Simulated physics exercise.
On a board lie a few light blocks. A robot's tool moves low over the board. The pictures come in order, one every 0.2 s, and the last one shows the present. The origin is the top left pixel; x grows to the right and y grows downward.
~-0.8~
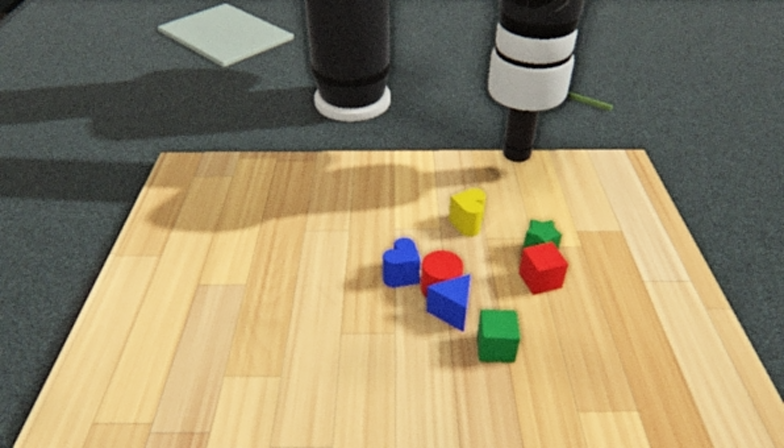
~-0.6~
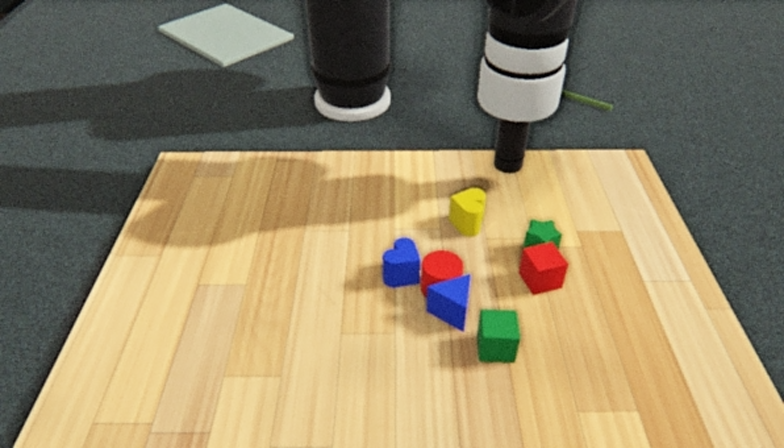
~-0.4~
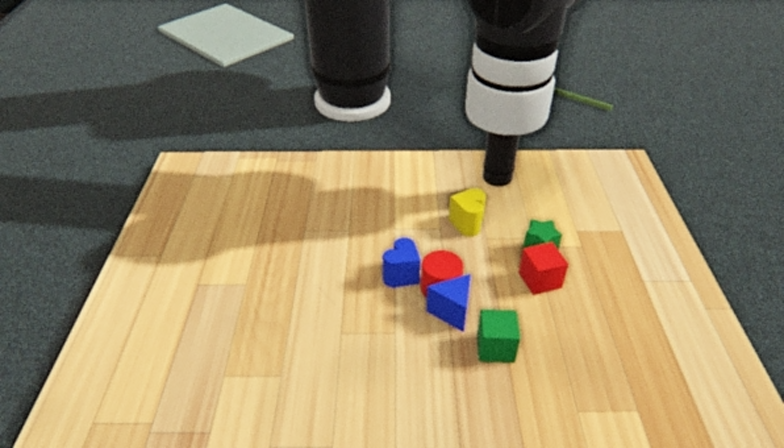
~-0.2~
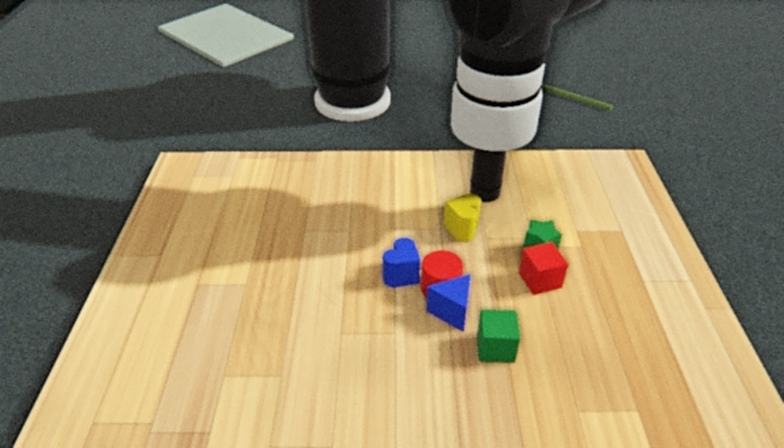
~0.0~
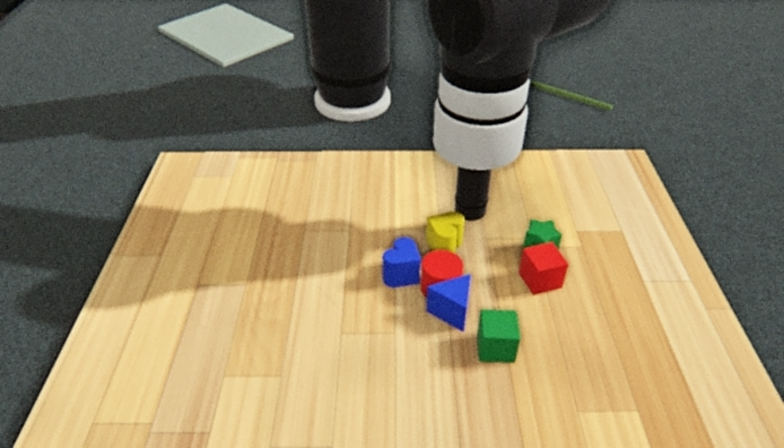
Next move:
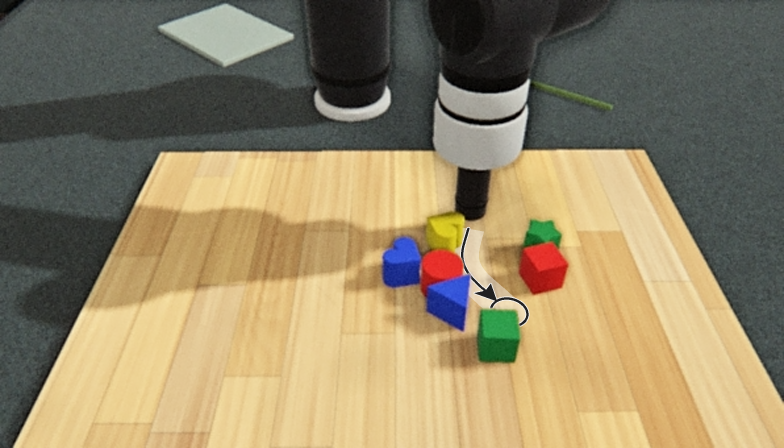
A robot arm moves down and left, pushing the yellow heart-shaped block toward the viewer's lower left.
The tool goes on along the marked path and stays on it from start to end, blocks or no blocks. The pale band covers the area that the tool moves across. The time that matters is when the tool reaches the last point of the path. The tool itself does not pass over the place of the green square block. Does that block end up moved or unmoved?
By the last moment, the green square block will still be in its place.
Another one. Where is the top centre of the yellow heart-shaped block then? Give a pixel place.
Somewhere near (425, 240).
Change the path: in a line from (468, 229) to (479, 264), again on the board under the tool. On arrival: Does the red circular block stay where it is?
Short answer: Yes.
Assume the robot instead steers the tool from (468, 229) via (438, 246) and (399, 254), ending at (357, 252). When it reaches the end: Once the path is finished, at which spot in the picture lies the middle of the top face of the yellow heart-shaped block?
The centre of its top will be at (360, 253).
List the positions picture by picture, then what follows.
Tool tip at (517, 155); block tops, blue heart-shaped block at (402, 251); red circular block at (443, 263); yellow heart-shaped block at (470, 199); green square block at (500, 323); green star-shaped block at (544, 229), in the first frame.
Tool at (508, 166); blocks unchanged, in the second frame.
Tool at (497, 179); blocks unchanged, in the third frame.
Tool at (485, 194); yellow heart-shaped block at (465, 204), in the fourth frame.
Tool at (470, 212); blue heart-shaped block at (402, 251); red circular block at (443, 263); yellow heart-shaped block at (446, 222); green square block at (500, 323); green star-shaped block at (544, 229), in the fifth frame.
Path on the board, from (468, 229) via (462, 256) and (479, 285), ending at (509, 312).
What follows on the original path. One third of the way, tool at (464, 239); blue heart-shaped block at (396, 252); yellow heart-shaped block at (429, 239), turned 50° clockwise.
Two thirds of the way, tool at (481, 268); blue heart-shaped block at (393, 252), turned 15° anticlockwise; red circular block at (441, 266); yellow heart-shaped block at (427, 240), turned 65° clockwise.
At the end, tool at (512, 295); blue heart-shaped block at (393, 252), turned 15° anticlockwise; red circular block at (441, 266); yellow heart-shaped block at (427, 240), turned 65° clockwise; green square block in place; green star-shaped block in place.
